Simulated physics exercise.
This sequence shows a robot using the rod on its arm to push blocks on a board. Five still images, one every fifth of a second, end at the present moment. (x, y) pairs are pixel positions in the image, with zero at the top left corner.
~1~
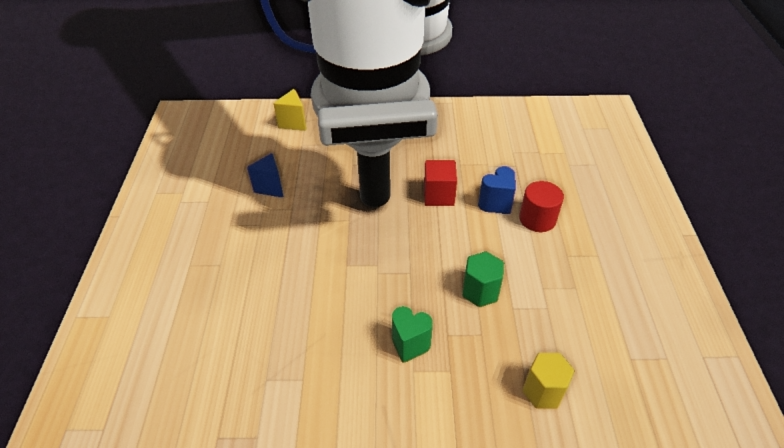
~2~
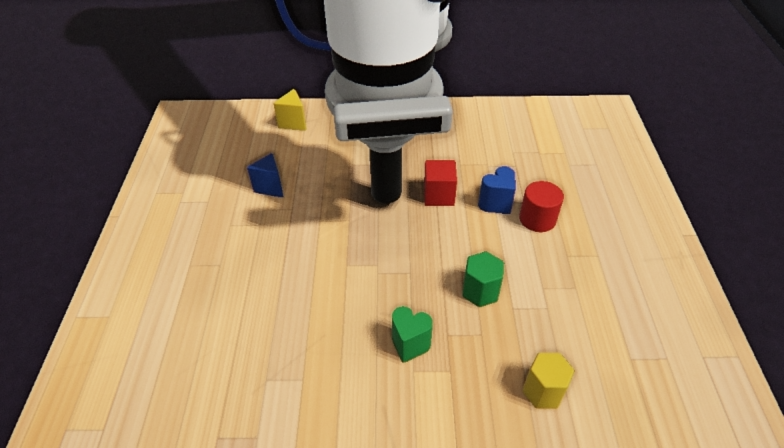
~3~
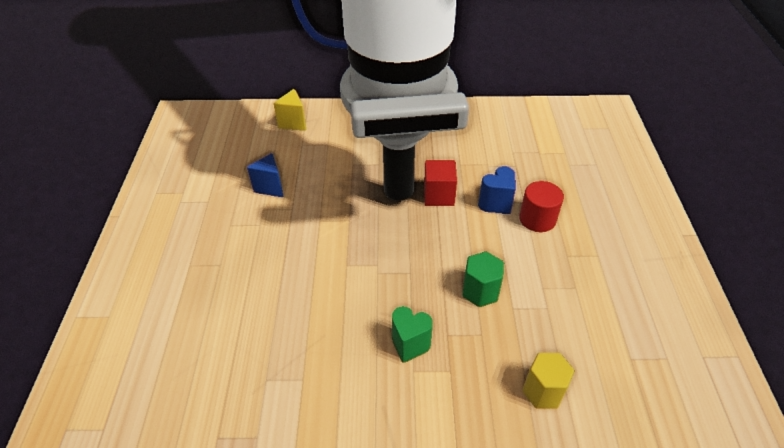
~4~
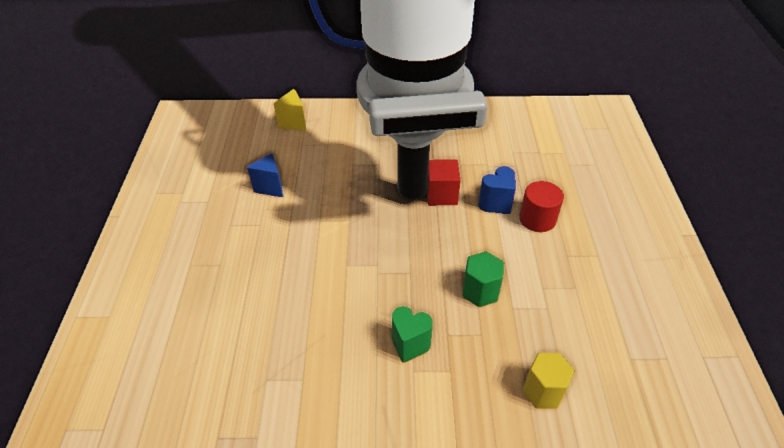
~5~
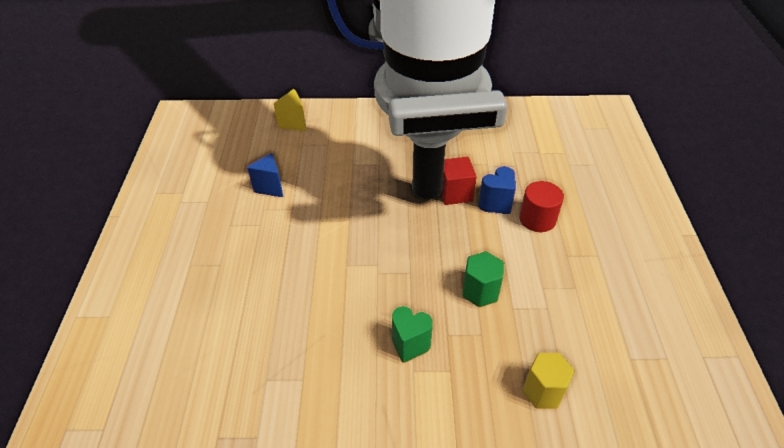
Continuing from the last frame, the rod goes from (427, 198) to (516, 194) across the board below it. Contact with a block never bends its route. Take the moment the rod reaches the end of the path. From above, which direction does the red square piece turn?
From overhead, anticlockwise.
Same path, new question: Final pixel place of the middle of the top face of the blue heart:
My estimate: (550, 187).
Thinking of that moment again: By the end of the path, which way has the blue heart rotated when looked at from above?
Clockwise, from overhead.
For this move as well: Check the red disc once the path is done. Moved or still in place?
Shifted out of place.
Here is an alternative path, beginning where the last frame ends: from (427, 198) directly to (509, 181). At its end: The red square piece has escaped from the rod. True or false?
The statement is false.
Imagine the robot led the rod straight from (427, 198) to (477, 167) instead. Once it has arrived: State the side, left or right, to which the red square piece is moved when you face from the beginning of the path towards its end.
It heads right.
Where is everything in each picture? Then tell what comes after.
Rod's lower end at (375, 198); red square piece at (441, 170); blue heart at (501, 178); red disc at (545, 193), in the first picture.
Rod at (387, 194); blocks still, in the second picture.
Rod at (399, 192); blocks still, in the third picture.
Rod at (413, 190); red square piece at (444, 169), in the fourth picture.
Rod at (427, 190); red square piece at (458, 167); blue heart at (501, 178); red disc at (545, 193), in the fifth picture.
The first path, step by step. Halfway along, rod at (473, 188); red square piece at (500, 159), turned 15° anticlockwise; blue heart at (509, 179), turned 15° clockwise.
At the end, rod at (518, 186); red square piece at (527, 149), turned 70° anticlockwise; blue heart at (550, 187), turned 55° clockwise; red disc at (576, 207).
